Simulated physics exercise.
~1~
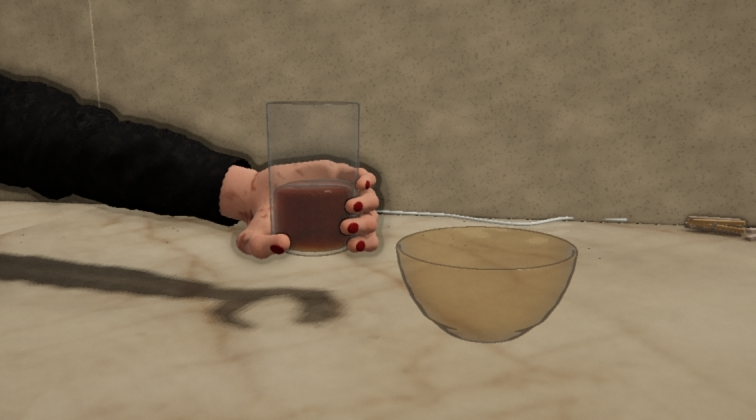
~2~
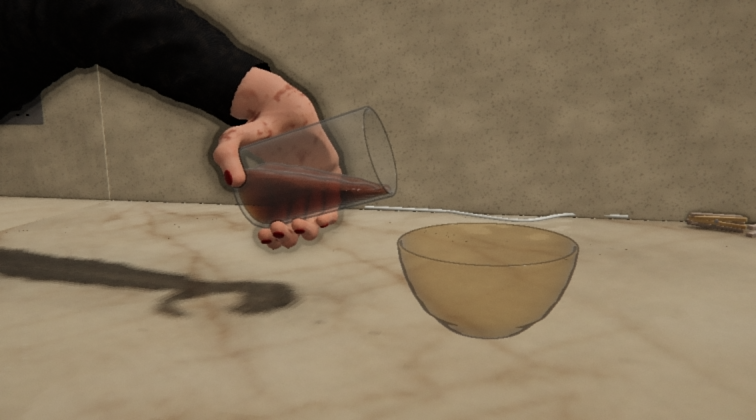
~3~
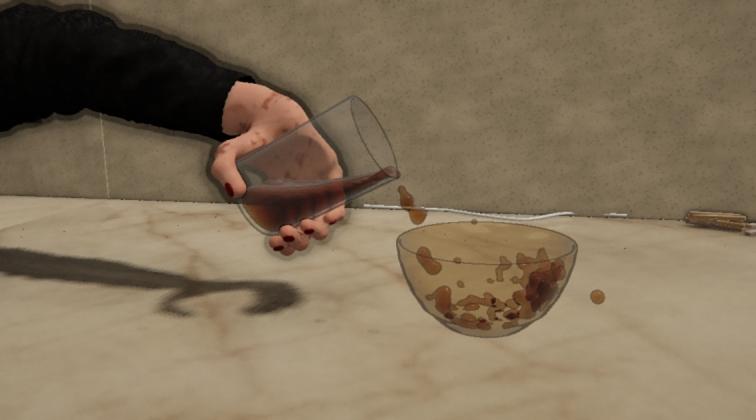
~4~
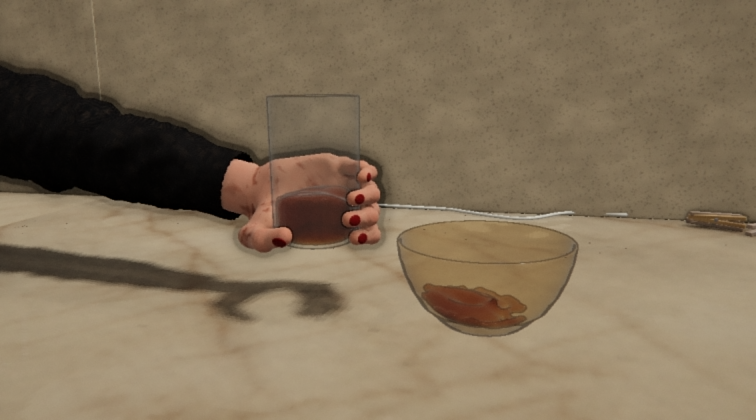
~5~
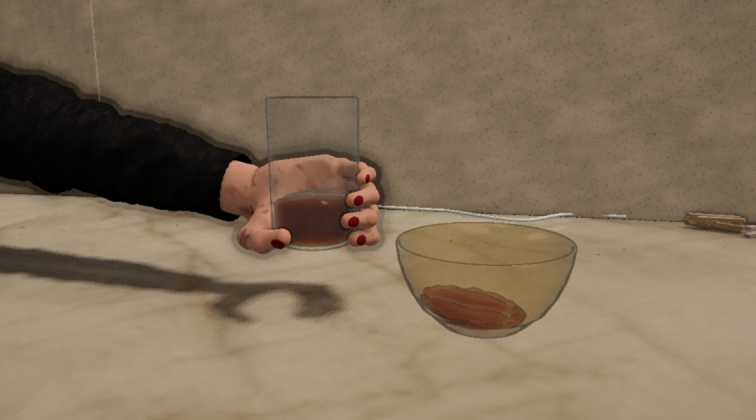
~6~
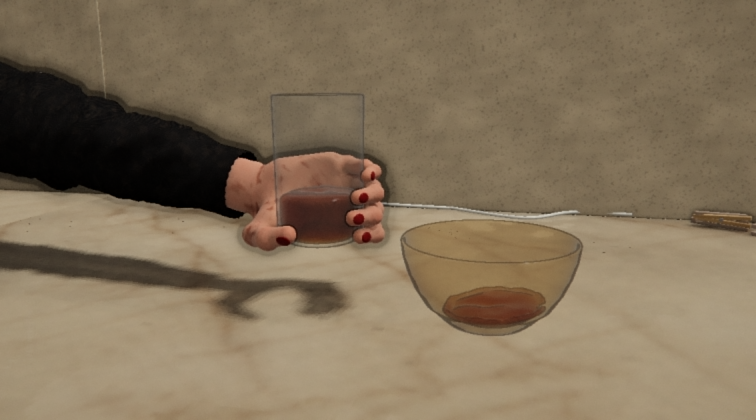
In this clip, a hand with red nails lifts a glass of reddish-brown tea and tips it rightwards, pouring some into an empty bowl with a few drops splashing, then sets it upright again, leaving a shallow pool in the bowl and the remaining tea in the glass.
